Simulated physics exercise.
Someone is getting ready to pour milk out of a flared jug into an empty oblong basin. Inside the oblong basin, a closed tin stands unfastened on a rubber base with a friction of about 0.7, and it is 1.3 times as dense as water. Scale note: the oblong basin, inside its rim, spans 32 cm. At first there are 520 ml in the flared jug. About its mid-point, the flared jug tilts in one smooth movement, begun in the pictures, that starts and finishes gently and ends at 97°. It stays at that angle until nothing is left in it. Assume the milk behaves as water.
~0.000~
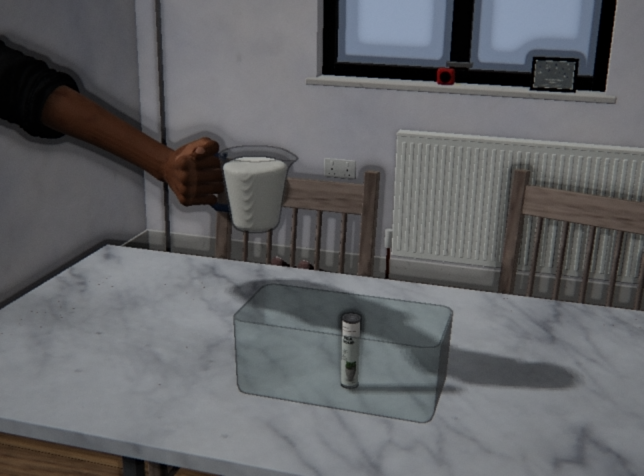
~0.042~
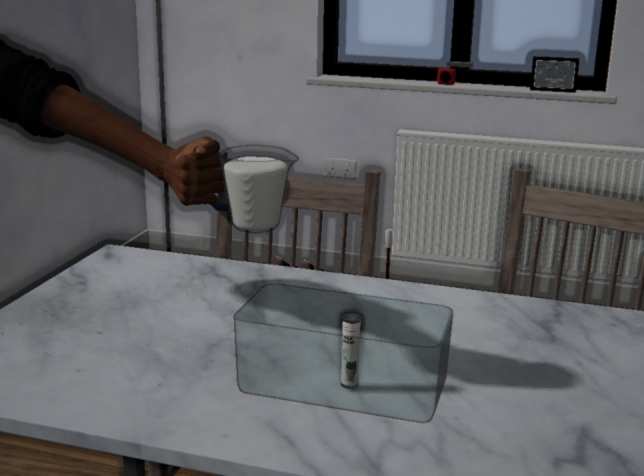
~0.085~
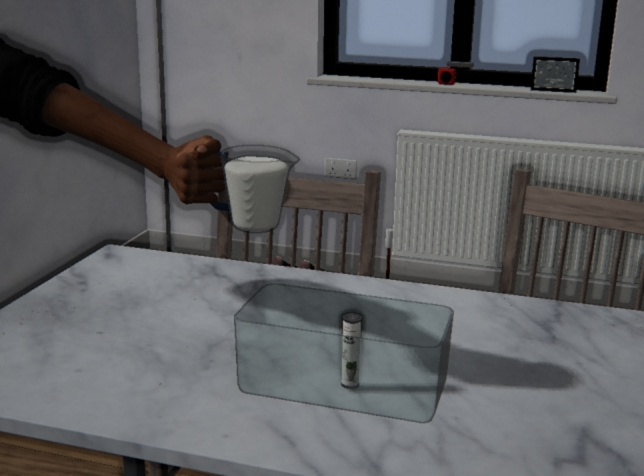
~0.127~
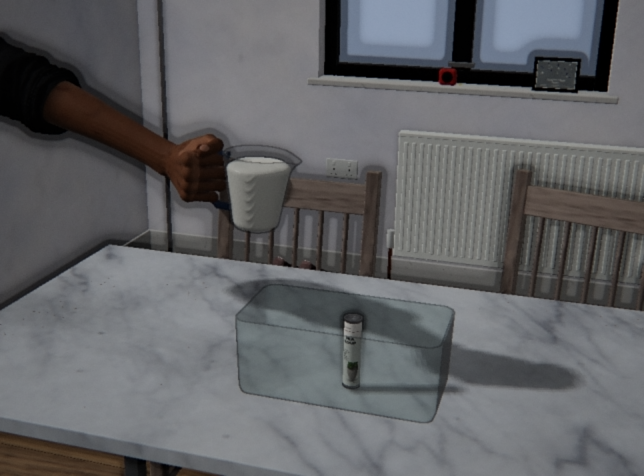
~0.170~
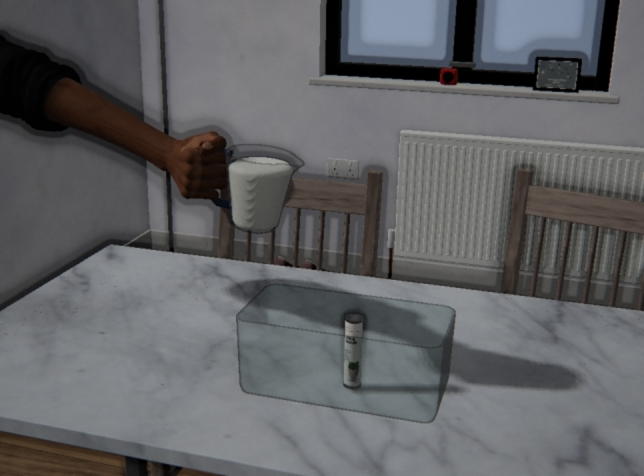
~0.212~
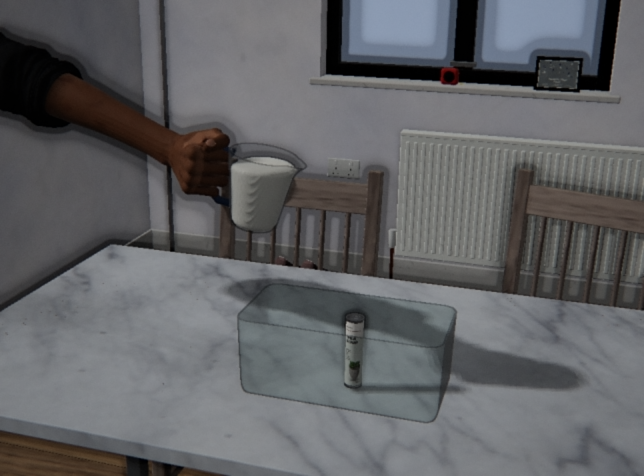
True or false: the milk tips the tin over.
True.
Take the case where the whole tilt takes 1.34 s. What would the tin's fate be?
Outcome - the tin ends up overturned.
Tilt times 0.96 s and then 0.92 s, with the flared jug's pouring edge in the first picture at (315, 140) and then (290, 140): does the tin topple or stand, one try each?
In the first try it remains standing; in the second it comes down.
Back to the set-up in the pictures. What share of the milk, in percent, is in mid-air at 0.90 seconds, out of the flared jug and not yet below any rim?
Around 26 percent of it is airborne.
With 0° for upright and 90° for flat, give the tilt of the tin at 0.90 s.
Near 0° from upright.
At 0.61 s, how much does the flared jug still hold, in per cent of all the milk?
Some 78 % of it is still there.
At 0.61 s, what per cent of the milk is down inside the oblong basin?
About 2%.
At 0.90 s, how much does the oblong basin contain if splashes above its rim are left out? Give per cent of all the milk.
It works out near 46 per cent.
By 0.61 s the tilt is 62° and 79 per cent is still to pour; the tin stands where it began.
By 0.90 s the tilt is 93° and 28 per cent is still to pour; the tin stands where it began.
By 1.20 s the tilt is 97° and 2 per cent is still to pour; the tin lies on its side.
By 1.53 s the tilt is 97° and 0 per cent is still to pour; the tin lies on its side.
At rest the tin lies on its side.
